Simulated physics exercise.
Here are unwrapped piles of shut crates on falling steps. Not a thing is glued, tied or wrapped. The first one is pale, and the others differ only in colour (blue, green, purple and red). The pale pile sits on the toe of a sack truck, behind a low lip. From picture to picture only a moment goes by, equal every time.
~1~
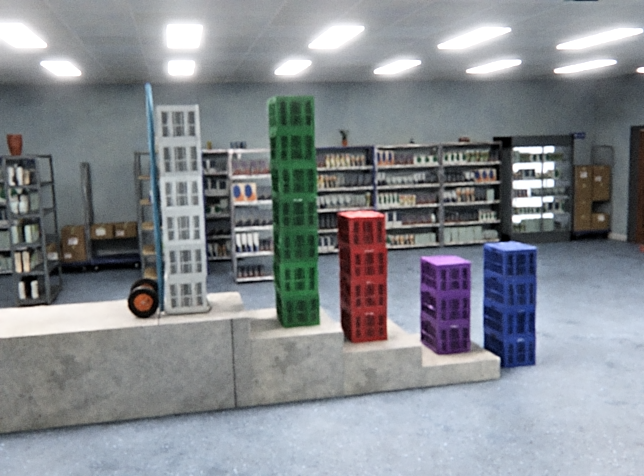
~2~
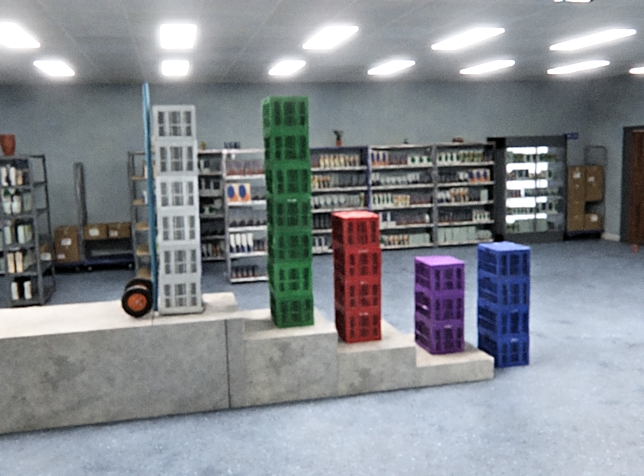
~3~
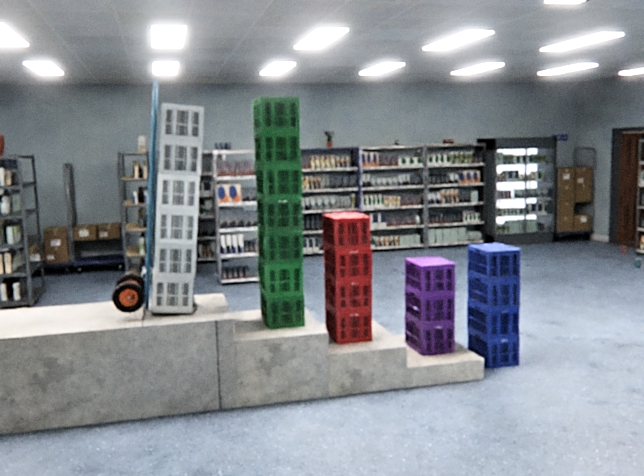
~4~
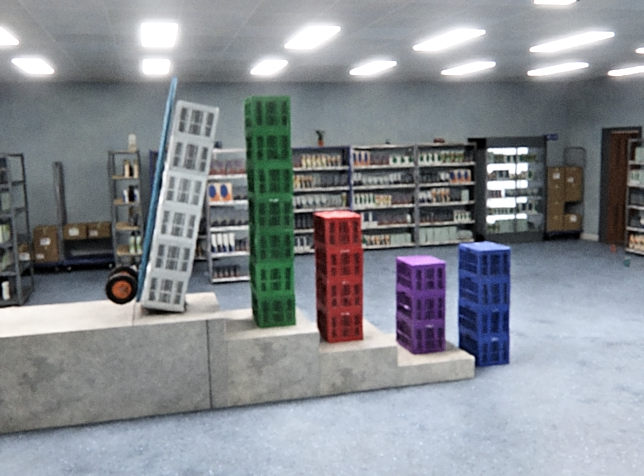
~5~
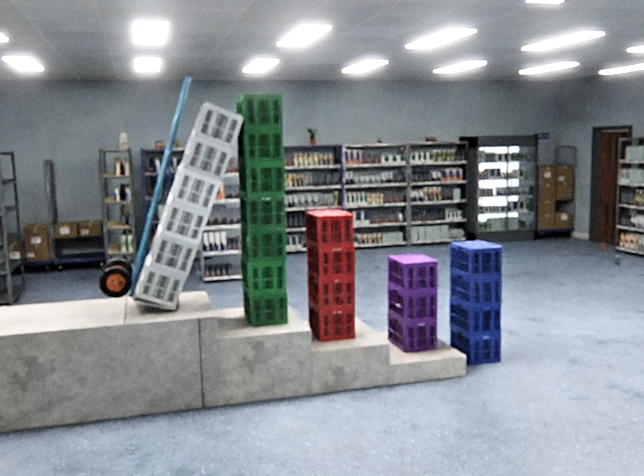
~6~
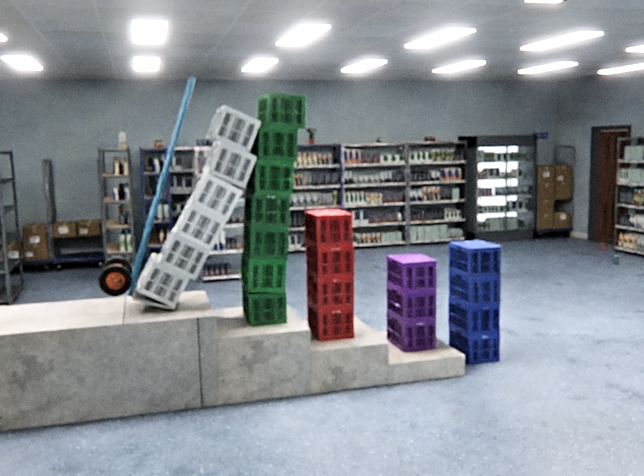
In a bright storeroom with stocked shelves along the back wall, the side of a stepped concrete platform is seen from across a blue-grey floor. Stacked crates stand left to right in pale grey, green, red, purple and blue, the pale ones on an orange-wheeled sack truck. As the camera pans slightly right, the truck and pale stack lean rightward into the green stack, whose upper crates shift right.
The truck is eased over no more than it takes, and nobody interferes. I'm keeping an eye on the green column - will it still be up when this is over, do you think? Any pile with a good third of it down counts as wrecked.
No, it goes down.
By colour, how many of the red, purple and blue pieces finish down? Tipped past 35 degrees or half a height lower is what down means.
Colour by colour, that's red at 4, purple at 2, and blue at 3.
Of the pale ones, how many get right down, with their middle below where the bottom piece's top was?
That would be 6 in total.
Soon, 6 of the pale pile down; 2 of the 7 green crates down (2 of 18 in all colours); top green crate tipped well over, about its own height lower; top red crate displaced half its height.
A while on, 6 of the pale pile down; 6 of the 7 green crates down (7 of 18 in all colours); top green crate upside down; top red crate on its side.
Towards the end, 6 of the pale pile down; 6 of the 7 green crates down (16 of 18 in all colours); top green crate on its side; top blue crate upside down.
Finally, 6 of the pale pile down; 6 of the 7 green crates down (15 of 18 in all colours); top green crate some eight heights lower; top blue crate upside down. Seen by the last camera, middles, top blue crate near (602, 342).
